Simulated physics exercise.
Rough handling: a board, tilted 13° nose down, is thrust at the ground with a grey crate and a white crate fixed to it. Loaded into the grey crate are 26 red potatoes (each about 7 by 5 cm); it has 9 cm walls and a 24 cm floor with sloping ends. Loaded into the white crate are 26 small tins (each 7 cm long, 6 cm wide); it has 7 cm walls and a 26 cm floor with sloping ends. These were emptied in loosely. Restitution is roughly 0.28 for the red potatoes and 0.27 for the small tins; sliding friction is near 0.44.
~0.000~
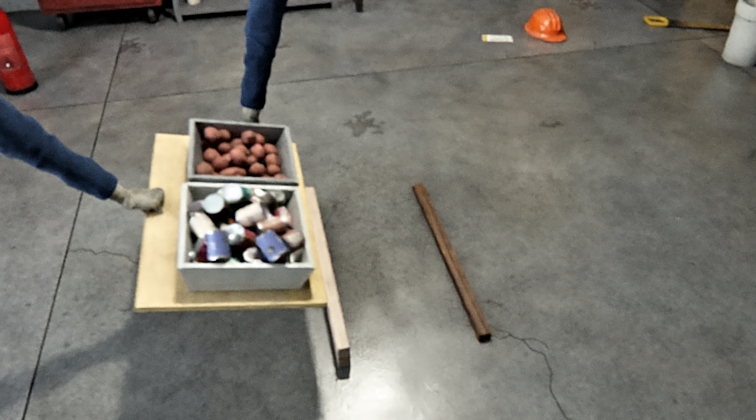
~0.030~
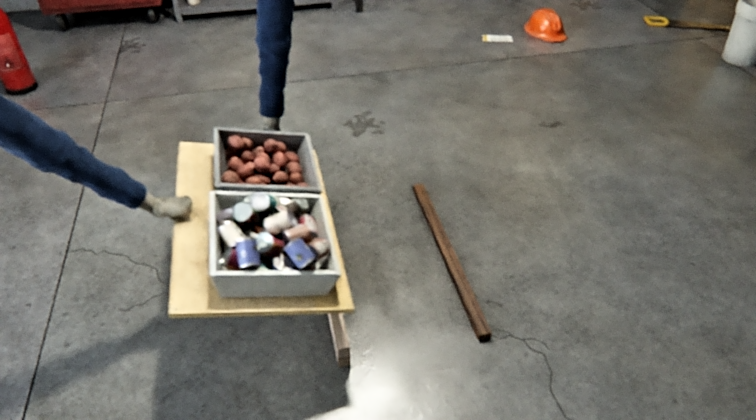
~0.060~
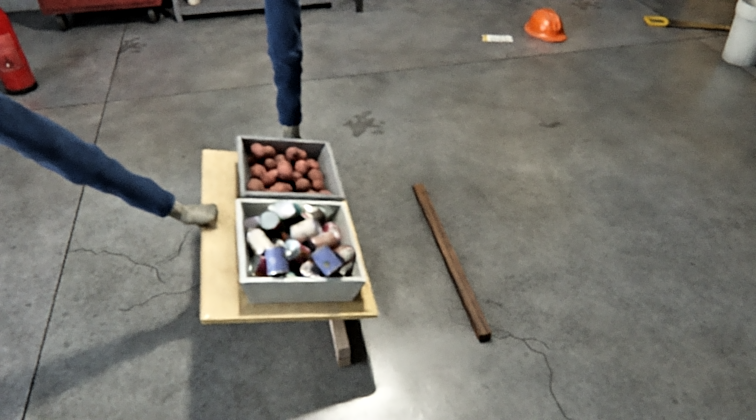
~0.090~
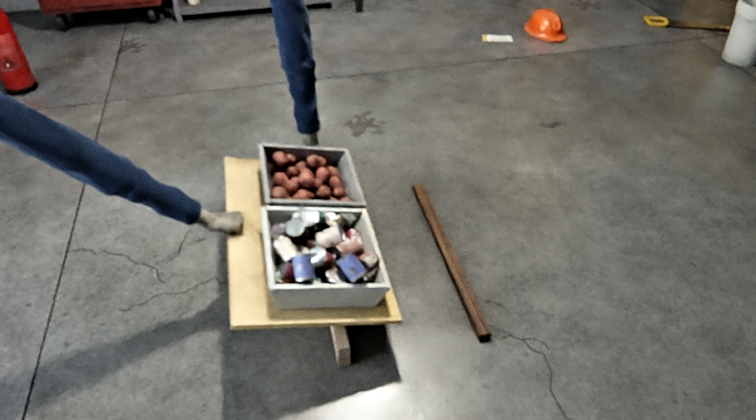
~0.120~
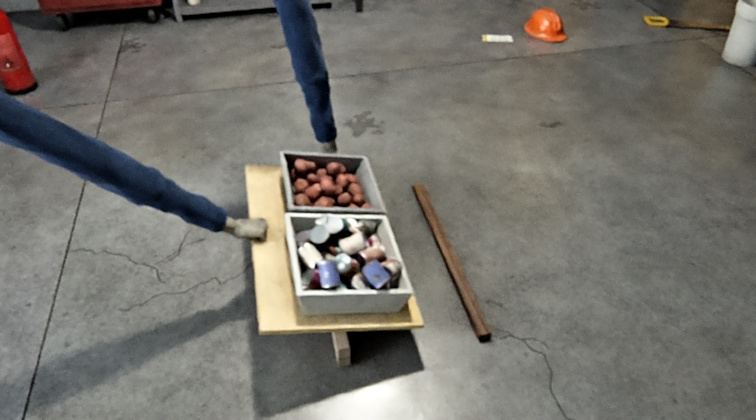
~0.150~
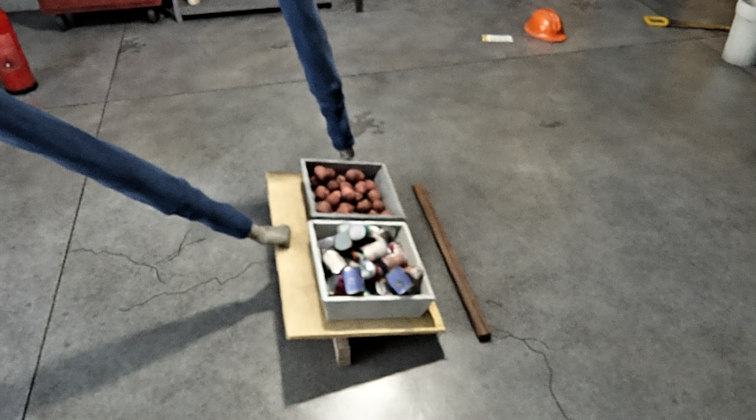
Two arms in blue sleeves and gloves slid a wooden board to the right and slightly toward the camera across the floor, carrying a grey crate of red potatoes and a white crate of small tins.
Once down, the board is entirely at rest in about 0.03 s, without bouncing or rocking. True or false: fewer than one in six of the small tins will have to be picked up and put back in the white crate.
False.
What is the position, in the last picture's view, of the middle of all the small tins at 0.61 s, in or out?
(427, 270).
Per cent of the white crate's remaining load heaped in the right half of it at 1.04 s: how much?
Around 60 per cent.
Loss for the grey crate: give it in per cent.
Loss for the grey crate - 0 per cent.
After 0.19 s, touchdown against the batten.
After 0.27 s, 0 of 26 out of the grey crate and 0 of 26 out of the white crate.
After 0.39 s, 0 of 26 out of the grey crate and 5 of 26 out of the white crate.
After 0.61 s, 0 of 26 out of the grey crate and 8 of 26 out of the white crate.
When it is over (at 1.04 s), 0 of 26 out of the grey crate and 8 of 26 out of the white crate. Asked share, 8 of 26, 31 per cent.
